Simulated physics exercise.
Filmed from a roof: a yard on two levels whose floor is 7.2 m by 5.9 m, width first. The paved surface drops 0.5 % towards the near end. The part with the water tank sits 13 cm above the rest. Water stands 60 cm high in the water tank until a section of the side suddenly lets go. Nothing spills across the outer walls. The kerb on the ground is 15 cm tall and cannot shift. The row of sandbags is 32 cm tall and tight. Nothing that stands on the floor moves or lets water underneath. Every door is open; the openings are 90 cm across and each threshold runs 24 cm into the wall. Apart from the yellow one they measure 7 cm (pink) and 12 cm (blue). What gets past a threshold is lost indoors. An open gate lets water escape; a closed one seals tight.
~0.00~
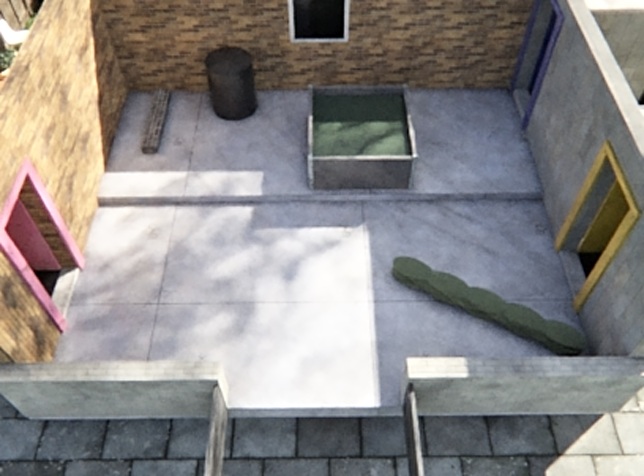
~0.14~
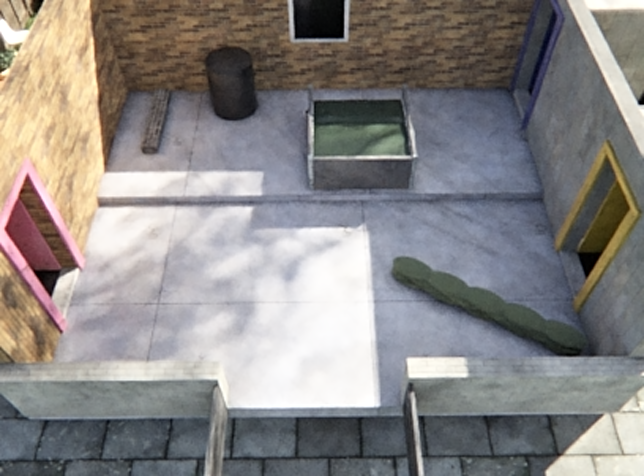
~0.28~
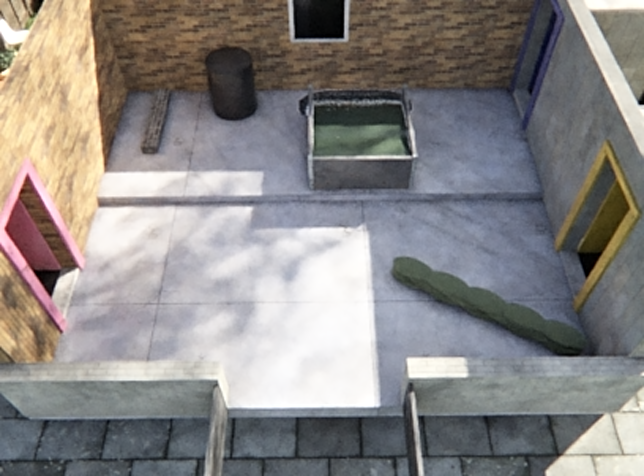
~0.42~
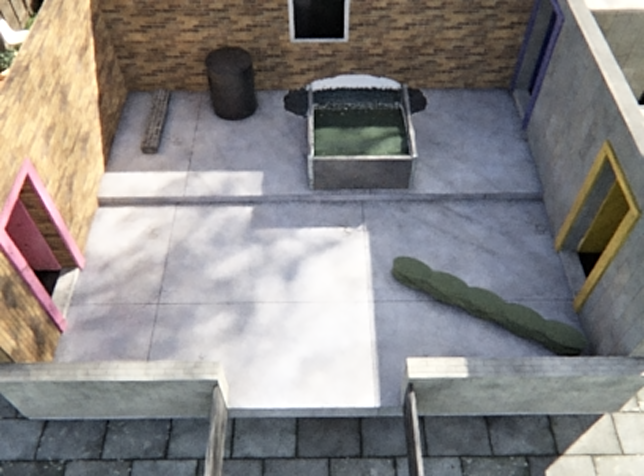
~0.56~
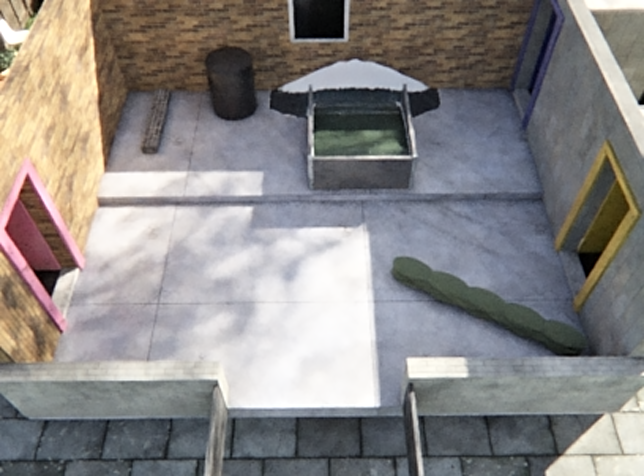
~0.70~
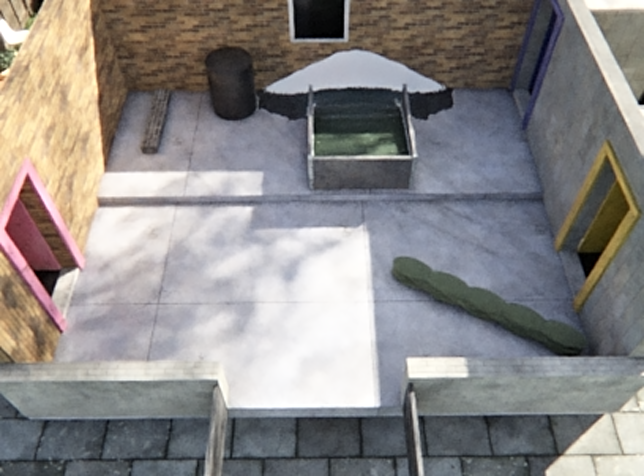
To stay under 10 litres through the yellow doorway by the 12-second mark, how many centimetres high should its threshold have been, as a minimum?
About 6.5 cm.
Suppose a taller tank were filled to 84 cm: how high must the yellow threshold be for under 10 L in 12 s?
Some 9.0 cm.
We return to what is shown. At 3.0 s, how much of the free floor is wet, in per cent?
Near 40 per cent is wet.
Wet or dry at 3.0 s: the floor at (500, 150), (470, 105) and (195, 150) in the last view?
In that order: Flooded, flooded, wet.
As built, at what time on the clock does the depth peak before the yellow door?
Near 7.0 s.
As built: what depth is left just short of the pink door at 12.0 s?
Roughly 3.0 cm deep.
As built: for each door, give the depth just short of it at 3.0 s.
Depths in cm: Yellow 2, pink 0, blue 21.
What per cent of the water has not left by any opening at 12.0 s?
Roughly 84 in a hundred.
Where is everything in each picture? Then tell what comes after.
Still water, 60 cm deep, in the water tank at (360, 124); the yellow door at (591, 235) is dry, in the first picture.
The front is at a hidden place, 0.3 m from the gap on the far side; 0.4 m2 of floor is wet, 60 cm left at the back, in the second picture.
Water pours out on the far side and has run 0.7 m, to a hidden place; about 11 cm deep outside, 60 cm at the back, in the third picture.
Water pours out on the far side and has run 0.9 m, to (295, 90); about 13 cm deep outside, 58 cm at the back, in the fourth picture.
The front is at (276, 90), 1.1 m from the gap on the far side; 1.9 m2 of floor is wet, 51 cm left at the back, in the fifth picture.
The front is at (257, 90), 1.3 m from the gap on the far side; 2.1 m2 of floor is wet, 51 cm left at the back; 4.0 m in a straight line remain to the yellow door at (591, 235), in the sixth picture.
After 1.4 s water covers 10 % of the floor, deepest (44 cm) near (253, 94); it has not reached the yellow door.
After 3.0 s water covers 40 % of the floor, deepest (21 cm) near (253, 94); 2 cm at the yellow door, 0 litres in over its 6 cm threshold.
After 12.0 s water covers 80 % of the floor, deepest (6 cm) near (574, 336); 6 cm at the yellow door, 16 litres in over its 6 cm threshold.
At the yellow door as built, the water arrived by 2.9 s and peaked near 9 cm at 7.2 s.
With a threshold of 5.5 cm, 22 litres would have come in within the 12 s; with 7.5 cm, 4 litres. So under 10 litres takes about 6.5 cm.
